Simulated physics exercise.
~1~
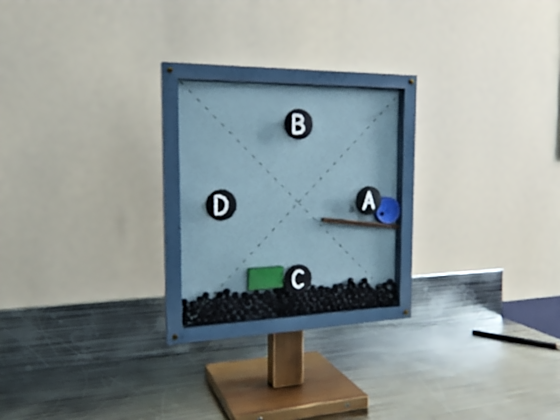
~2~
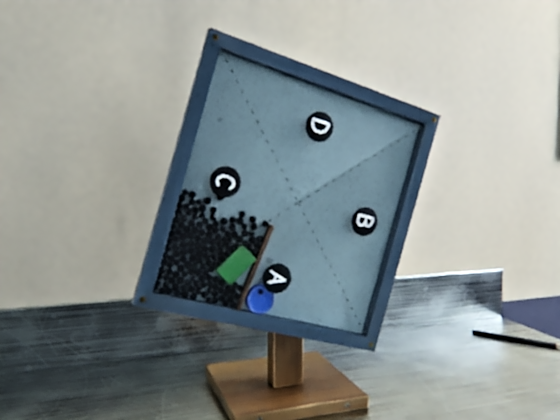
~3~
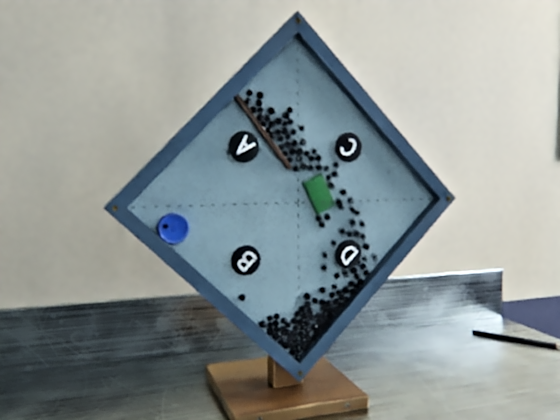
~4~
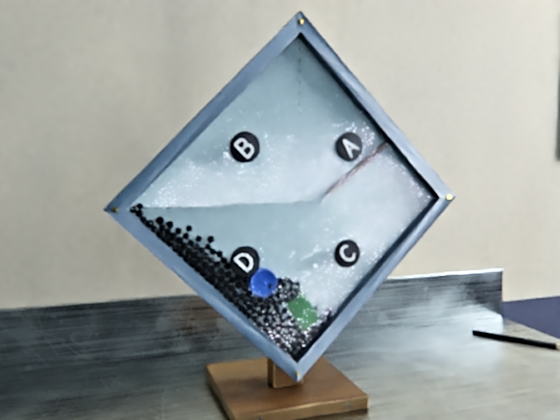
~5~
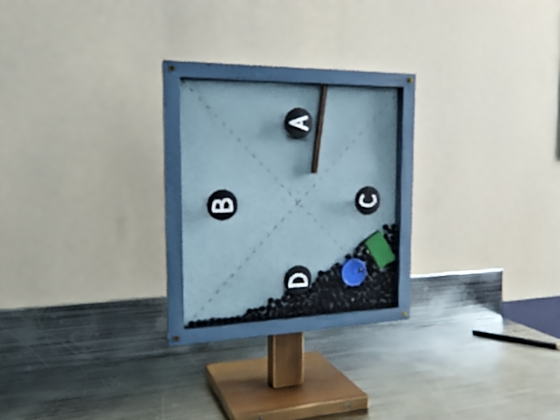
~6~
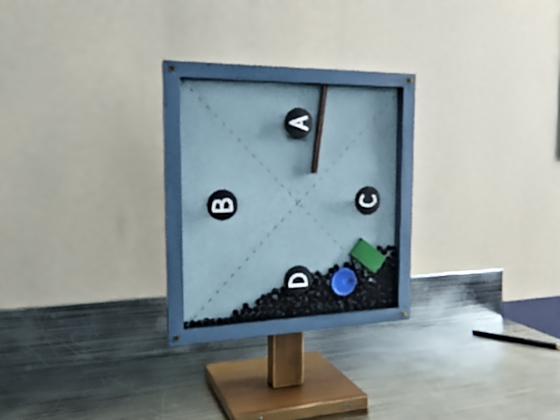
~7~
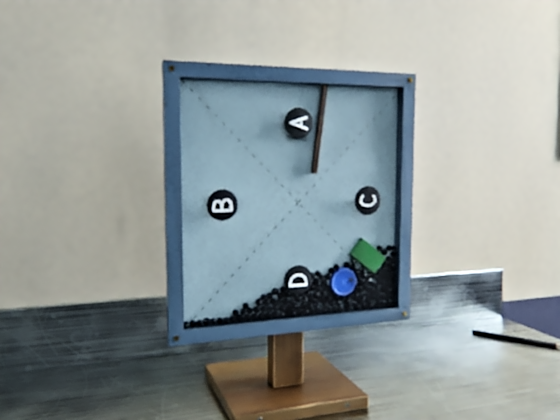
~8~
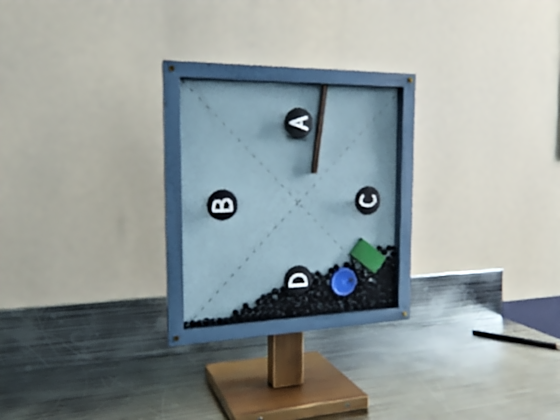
At the start, a square blue-framed box stands upright on a wooden stand, with black beads along its floor, a green block resting on them near C, and a blue disc on a thin brown ledge beside A. The box turns clockwise through most of a full circle, and the beads pour past the ledge while the block and disc shift. It pauses cornerwise, then swings back counterclockwise until it is square again. The beads settle, sloping up to the right, with A on top. The tilted green block rests in C, the blue disc in D.
